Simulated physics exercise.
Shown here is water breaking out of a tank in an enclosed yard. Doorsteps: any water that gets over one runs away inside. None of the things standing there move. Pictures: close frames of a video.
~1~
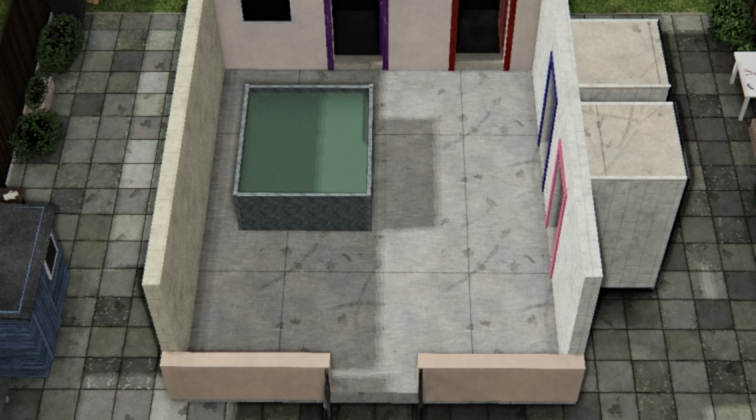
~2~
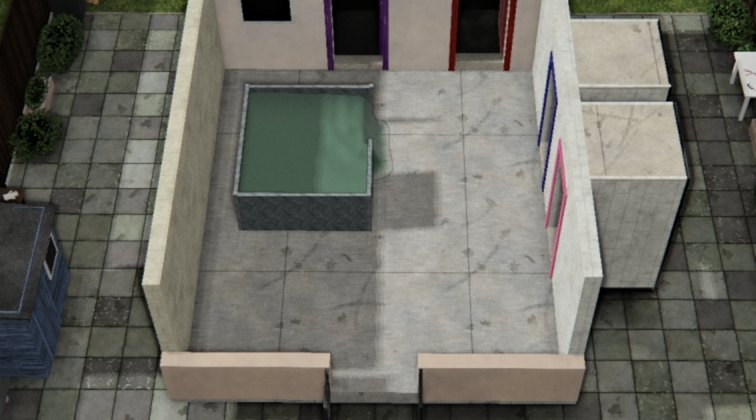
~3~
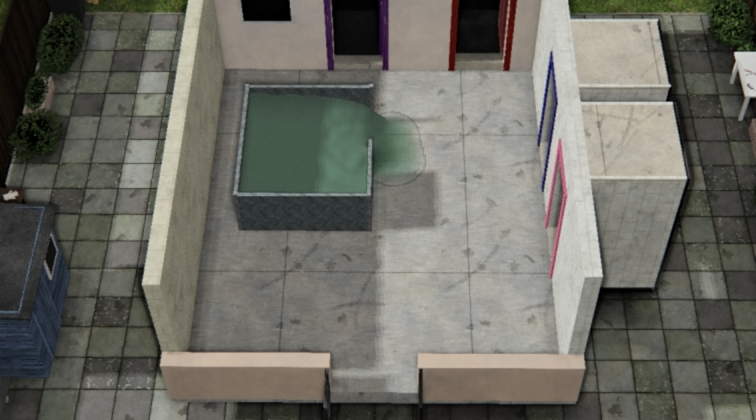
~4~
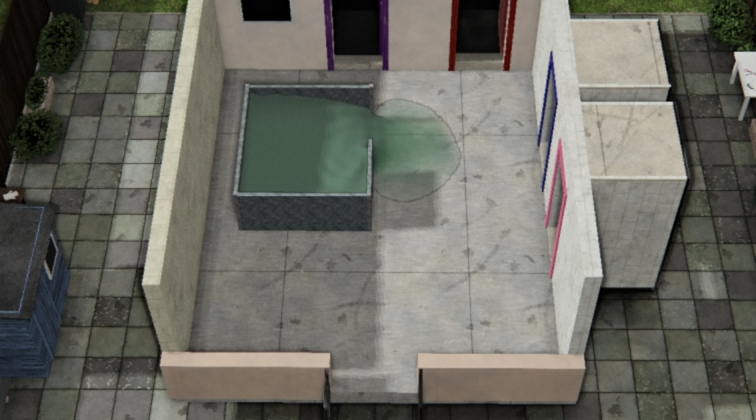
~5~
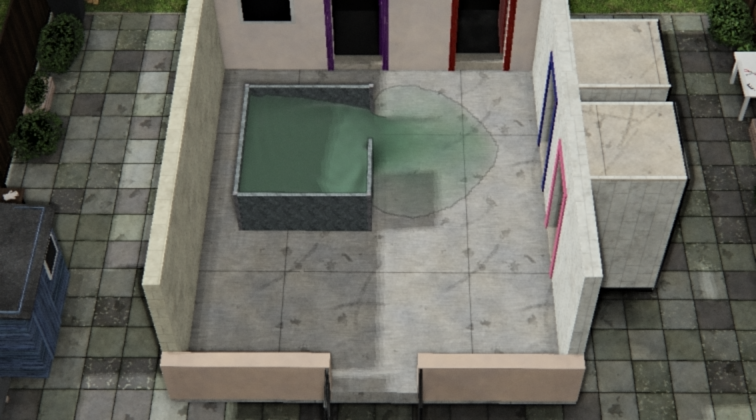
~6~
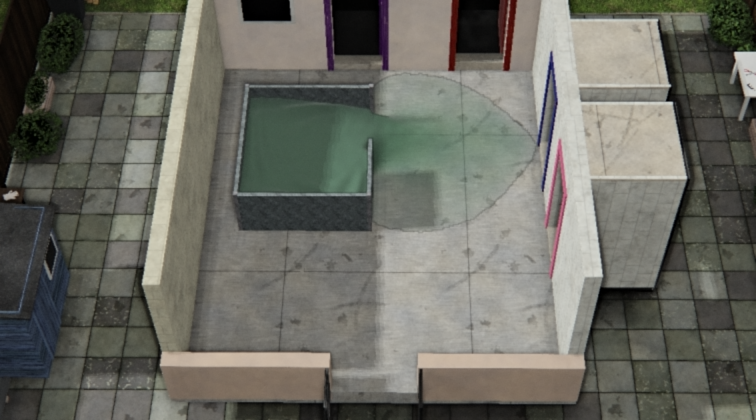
Green water broke out through the right side of an open tank in a walled yard and spread across the paved floor in a widening rounded sheet, reaching close to the right wall.
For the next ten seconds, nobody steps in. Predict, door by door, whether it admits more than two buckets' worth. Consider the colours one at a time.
The pink door admits more than two, the blue door admits more than two, the red door admits more than two, the purple door admits two or fewer.
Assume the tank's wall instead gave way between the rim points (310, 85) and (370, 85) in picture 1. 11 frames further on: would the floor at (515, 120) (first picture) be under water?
Verdict: Wet.
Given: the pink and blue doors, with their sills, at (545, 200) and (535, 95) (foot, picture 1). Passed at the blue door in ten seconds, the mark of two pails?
The blue one tops the limit, as far as I can tell.
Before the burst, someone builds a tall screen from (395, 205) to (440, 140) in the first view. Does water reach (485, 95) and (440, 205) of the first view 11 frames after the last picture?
Result, in order: Swamped / bone-dry.
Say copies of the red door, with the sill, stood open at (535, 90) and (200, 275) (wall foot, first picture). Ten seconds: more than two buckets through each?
Well, the earlier one is above the limit, while the later one is below the limit.
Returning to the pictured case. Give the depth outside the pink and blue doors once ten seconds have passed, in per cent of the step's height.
Near 130 per cent and 80 per cent, respectively.
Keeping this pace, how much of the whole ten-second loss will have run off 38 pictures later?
Close to 80 per cent, I'd say.
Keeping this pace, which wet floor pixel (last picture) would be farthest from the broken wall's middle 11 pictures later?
I reckon the front has reached (548, 339) by then.
A moment on, water covers 30 % of the floor; the pink door wet at the sill, nothing in, the blue door over two buckets in, the red door wet at the sill, nothing in, the purple door not reached.
Next, water covers 35 % of the floor; the pink door under two buckets in, the blue door far over two buckets in, the red door over two buckets in, the purple door wet at the sill, nothing in.
Then, water covers 45 % of the floor; the pink door over two buckets in, the blue door far over two buckets in, the red door far over two buckets in, the purple door wet at the sill, nothing in.
Later, water covers 85 % of the floor; the pink door far over two buckets in, the blue door far over two buckets in, the red door far over two buckets in, the purple door wet at the sill, nothing in.
In the end, water covers 95 % of the floor; the pink door far over two buckets in, the blue door far over two buckets in, the red door far over two buckets in, the purple door wet at the sill, nothing in.
